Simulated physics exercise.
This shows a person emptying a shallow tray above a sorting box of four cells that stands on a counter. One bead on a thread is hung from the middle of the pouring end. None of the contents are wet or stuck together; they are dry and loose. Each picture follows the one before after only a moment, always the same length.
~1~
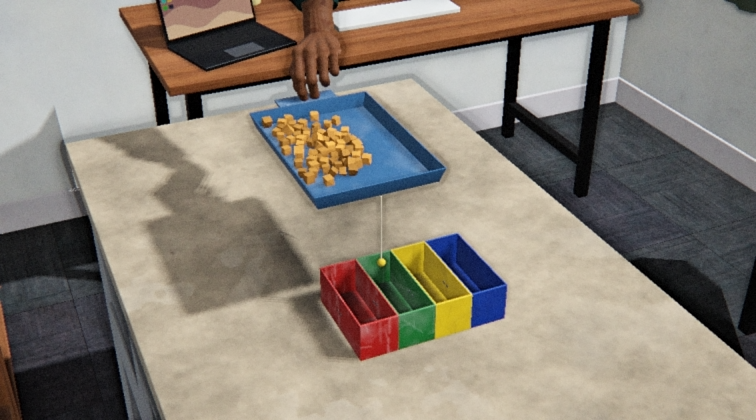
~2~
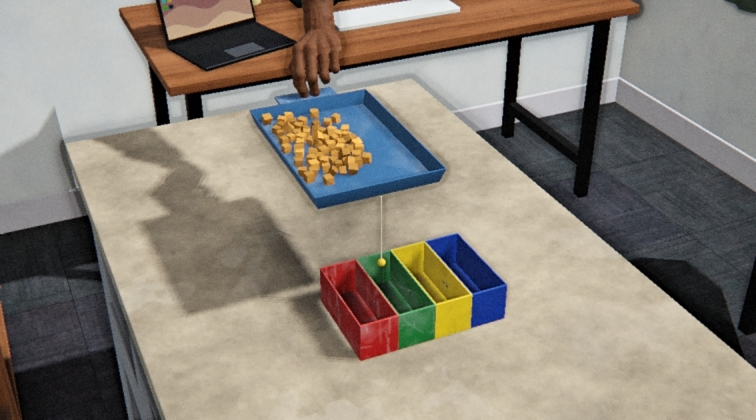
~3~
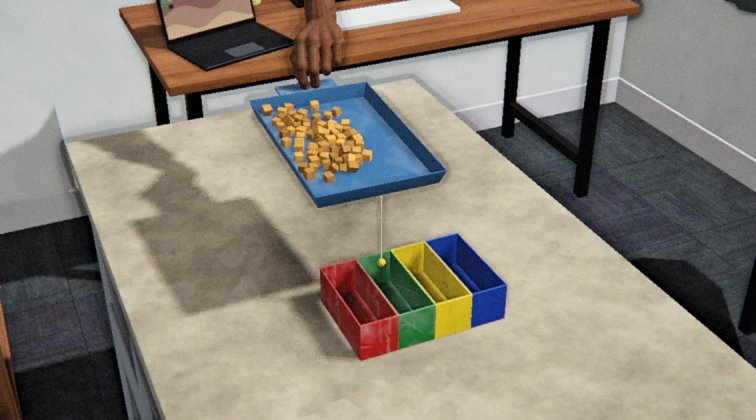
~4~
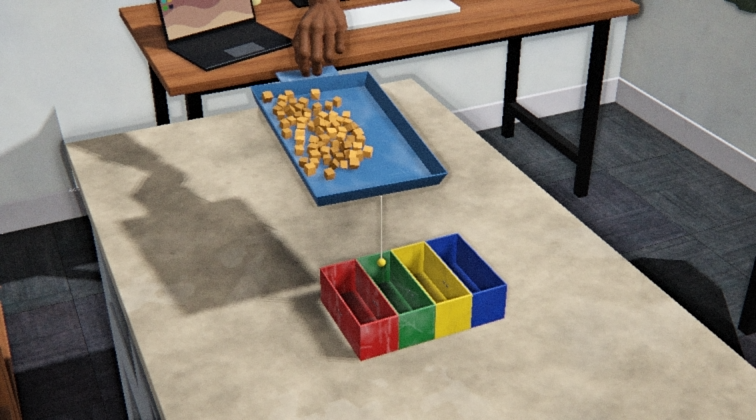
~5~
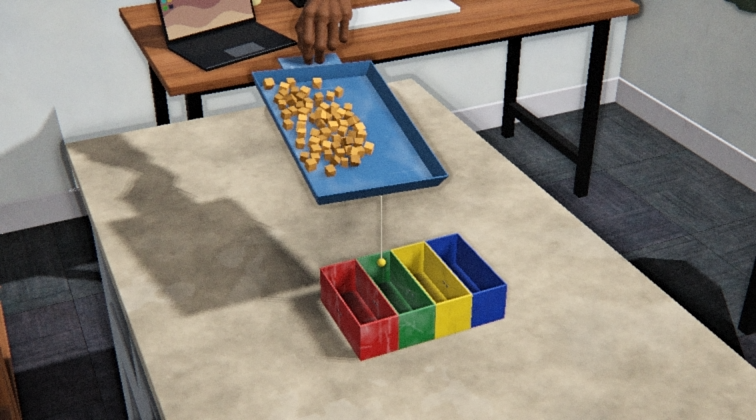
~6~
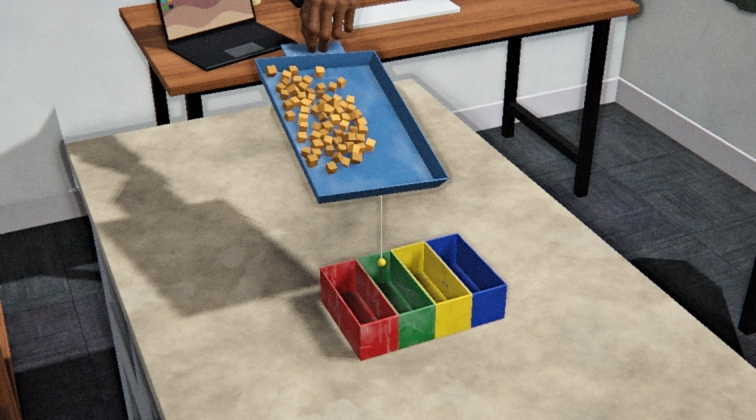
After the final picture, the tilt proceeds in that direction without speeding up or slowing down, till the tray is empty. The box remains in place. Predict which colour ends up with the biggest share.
The biggest share goes to yellow.
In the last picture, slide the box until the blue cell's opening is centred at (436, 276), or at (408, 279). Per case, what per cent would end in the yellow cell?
I'd say about 20 percent, followed by about 10 percent.
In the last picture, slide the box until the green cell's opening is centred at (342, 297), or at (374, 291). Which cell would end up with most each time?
At the first place that blue cell, at the second that blue cell.
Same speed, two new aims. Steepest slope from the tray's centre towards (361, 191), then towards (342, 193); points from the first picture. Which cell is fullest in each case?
In order, it comes out as the cell in red and the red one.
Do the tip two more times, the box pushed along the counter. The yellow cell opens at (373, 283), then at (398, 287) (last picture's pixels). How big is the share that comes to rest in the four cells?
First case: Some 40 %; second case: Some 80 %.
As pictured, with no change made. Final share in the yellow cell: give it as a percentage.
That part is close to 50 percent of the load.
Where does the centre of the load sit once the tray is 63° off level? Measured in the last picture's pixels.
Centre estimate: (402, 171).
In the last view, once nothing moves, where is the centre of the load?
Close to (437, 305) in the last picture.
Shortly afterwards, tray tipped steeply; all but a few on the tray; only a few falling or outside the box.
Next, tray tipped past a quarter turn; near a third on the tray; near a quarter in the yellow cell; a little in the green cell; a little in the blue cell; near a quarter falling or outside the box.
Some moments later, tray tipped past a quarter turn; near half in the yellow cell; near a quarter in the blue cell; near a quarter in the green cell; only a few in the red cell; a little falling or outside the box.
In the end, tray tipped past a quarter turn; near half in the yellow cell; near a quarter in the blue cell; near a quarter in the green cell; only a few in the red cell; a little outside the box.
